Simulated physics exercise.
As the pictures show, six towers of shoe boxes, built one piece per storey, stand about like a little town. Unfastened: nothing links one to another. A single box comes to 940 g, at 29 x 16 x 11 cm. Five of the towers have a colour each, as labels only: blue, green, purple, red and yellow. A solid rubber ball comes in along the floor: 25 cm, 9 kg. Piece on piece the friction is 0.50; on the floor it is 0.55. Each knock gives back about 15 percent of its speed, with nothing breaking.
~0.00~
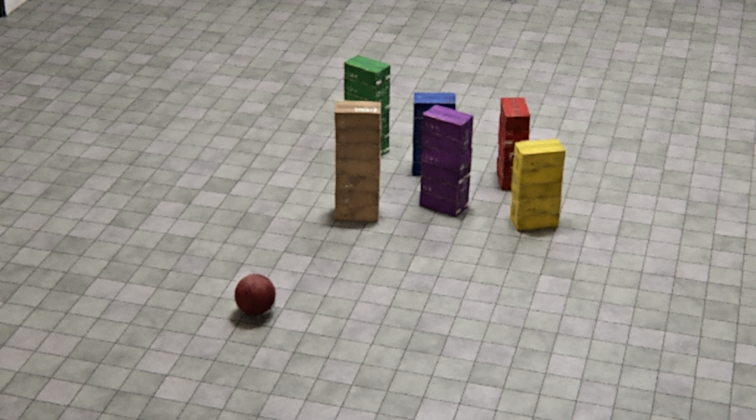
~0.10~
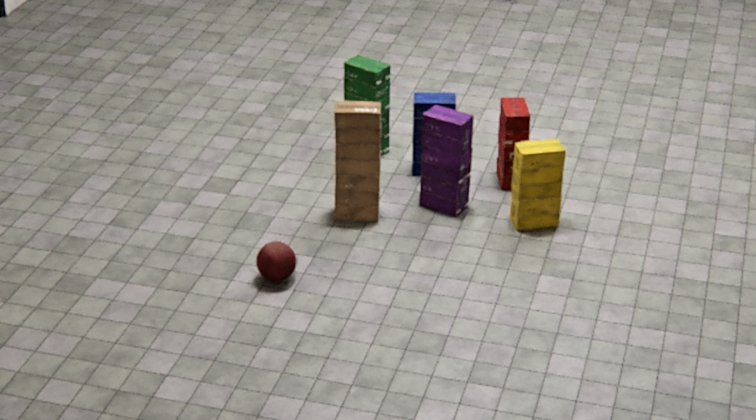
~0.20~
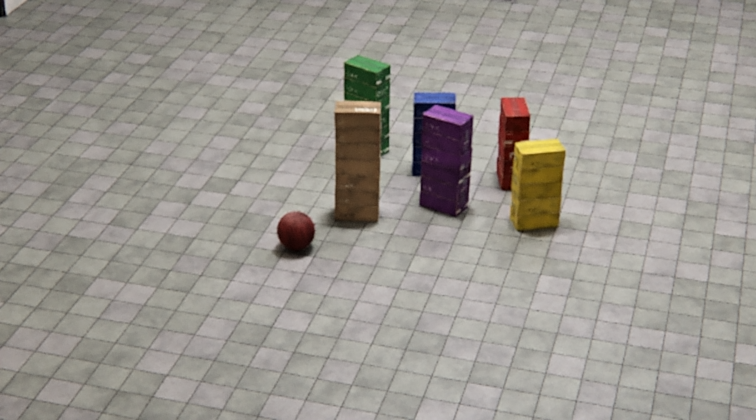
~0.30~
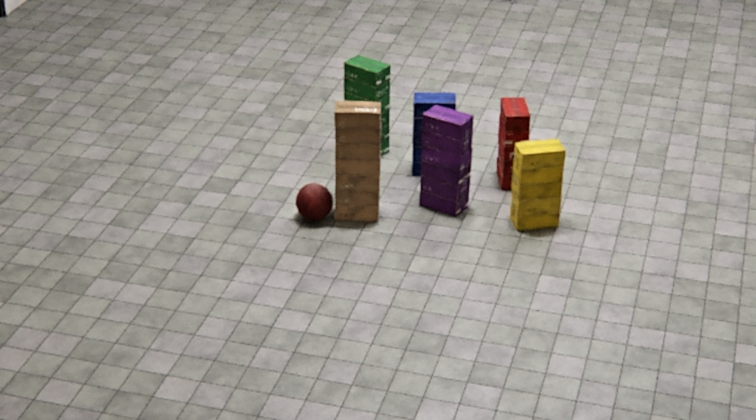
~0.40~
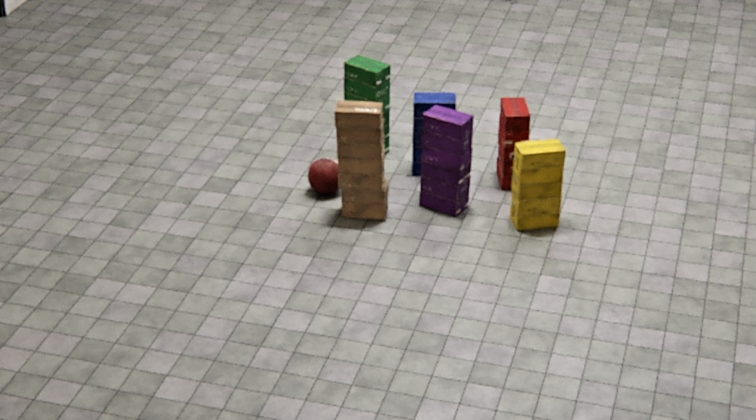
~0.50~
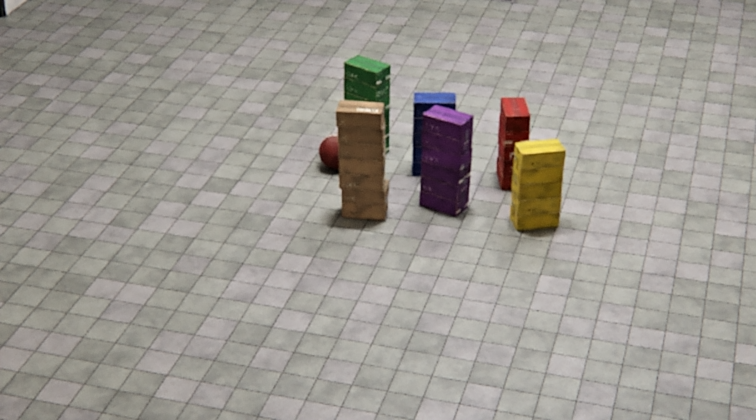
The clip opens on a dark red ball rolling across a gray tiled floor toward six colored towers of stacked boxes. It reaches the left side of the tan tower, nudging it slightly to the right, then rolls on behind it, partly hidden, while the other towers appear unmoved.
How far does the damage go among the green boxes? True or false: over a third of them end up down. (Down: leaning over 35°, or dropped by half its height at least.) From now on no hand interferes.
True.
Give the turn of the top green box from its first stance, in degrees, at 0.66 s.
I'd put it at roughly 15 degrees away from its starting angle.
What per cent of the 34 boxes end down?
15 per cent.
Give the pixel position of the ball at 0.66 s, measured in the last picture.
(342, 121), roughly.
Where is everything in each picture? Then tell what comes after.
In the first picture (each place is the centre of the face we see best), ball (256, 295) 1.18 m from contact, 3.8 m/s; top green box (360, 75); top blue box (435, 98); all as stacked.
The second picture shows ball (277, 262) 80 cm from contact, 3.8 m/s; top green box (360, 75).
The third picture shows ball (296, 231) 42 cm from contact, 3.8 m/s; top green box (360, 75).
The fourth picture shows ball (315, 202) 38 mm from contact, 3.8 m/s; top green box (360, 75).
The fifth picture shows ball (326, 176) after contact, 3.6 m/s; top green box (360, 75); 6 have shifted.
The sixth picture shows ball (337, 151) after contact, 3.6 m/s; top green box (360, 75); top blue box (435, 98); 7 have shifted.
By 0.66 s, ball still moving; none of the 6 green boxes down (0 of 34 in all colours); top green box tilted 17°.
By 0.86 s, ball still moving; 4 of the 6 green boxes down (4 of 34 in all colours); top green box tilted 59°, 22 cm lower.
By 1.44 s, ball still moving; 5 of the 6 green boxes down (5 of 34 in all colours); top green box upside down.
When it is over (2.5 s), ball rolling away; 5 of the 6 green boxes down (5 of 34 in all colours); top green box upside down; top purple box unmoved. That is 83 per cent. In pixels of the last frame, middles, top green box near (324, 173), top purple box near (448, 122).
